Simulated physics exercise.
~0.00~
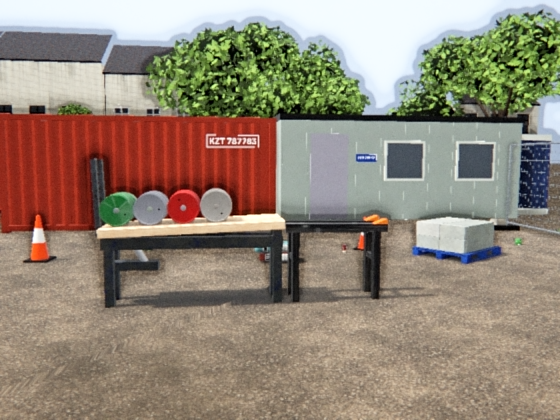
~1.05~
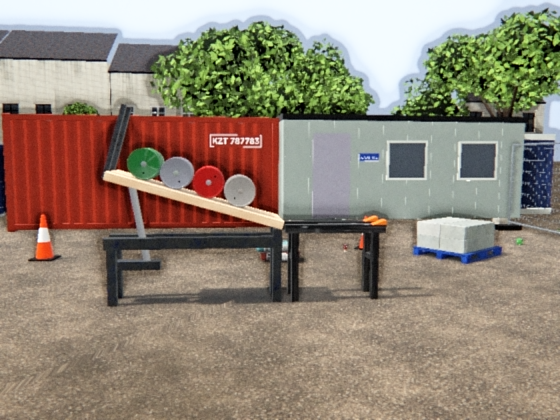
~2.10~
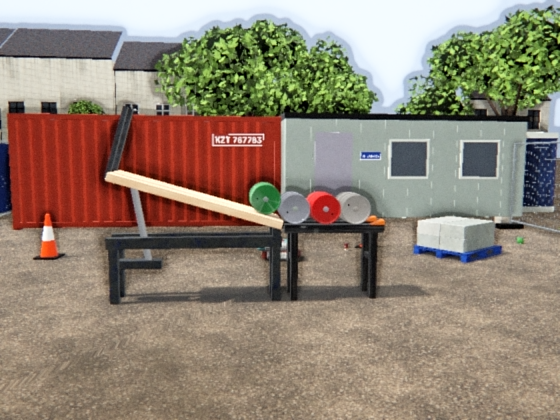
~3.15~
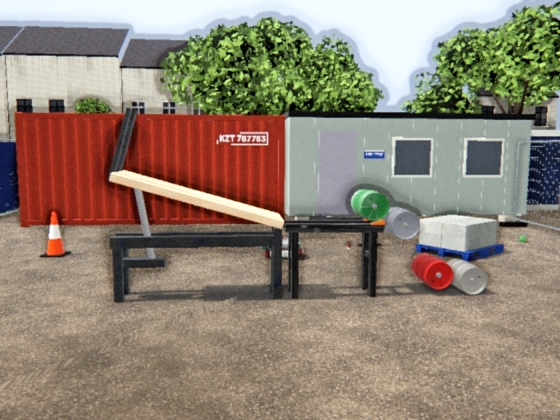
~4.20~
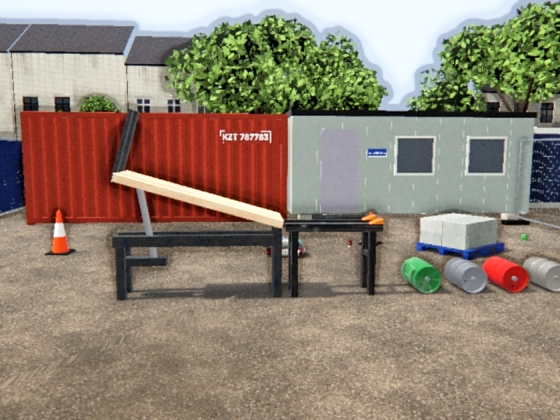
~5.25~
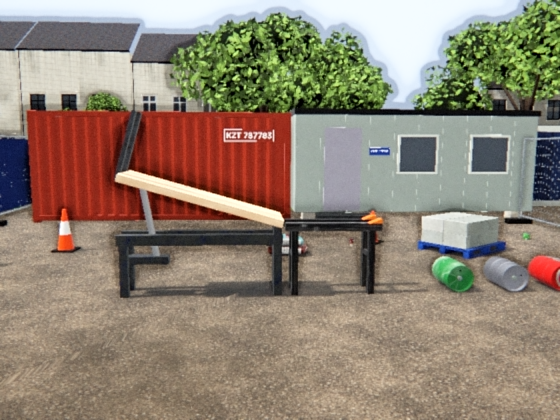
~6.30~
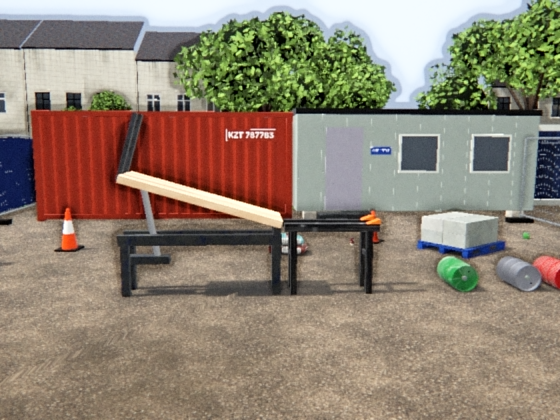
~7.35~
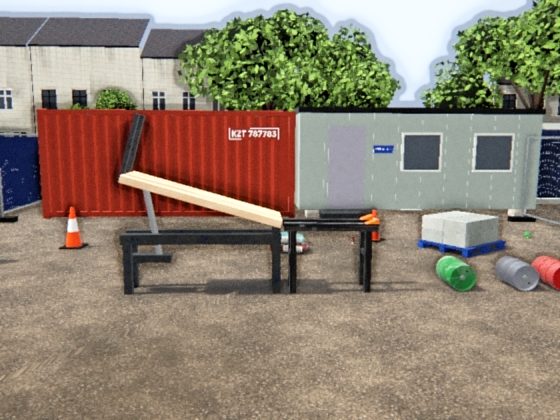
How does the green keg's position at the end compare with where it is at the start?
At the start the green keg sits at the left end of the row on the wooden deck. By the end it lies on the ground to the right of the black rack, lower down and much farther right.
Four kegs, one green, one red and two grey, sit in a row on a pale wooden deck at the left of a gravel yard, seen from the front. A black rack stands to the right, with a red container and grey cabin behind and pale blocks on a blue pallet farther right. The deck's left end rises and the kegs roll down to the right onto the rack. They run along it, go over its far end and drop to the ground. The deck stays tilted as they roll on, and the green keg comes to rest at the lower right, with a grey and the red beyond it.
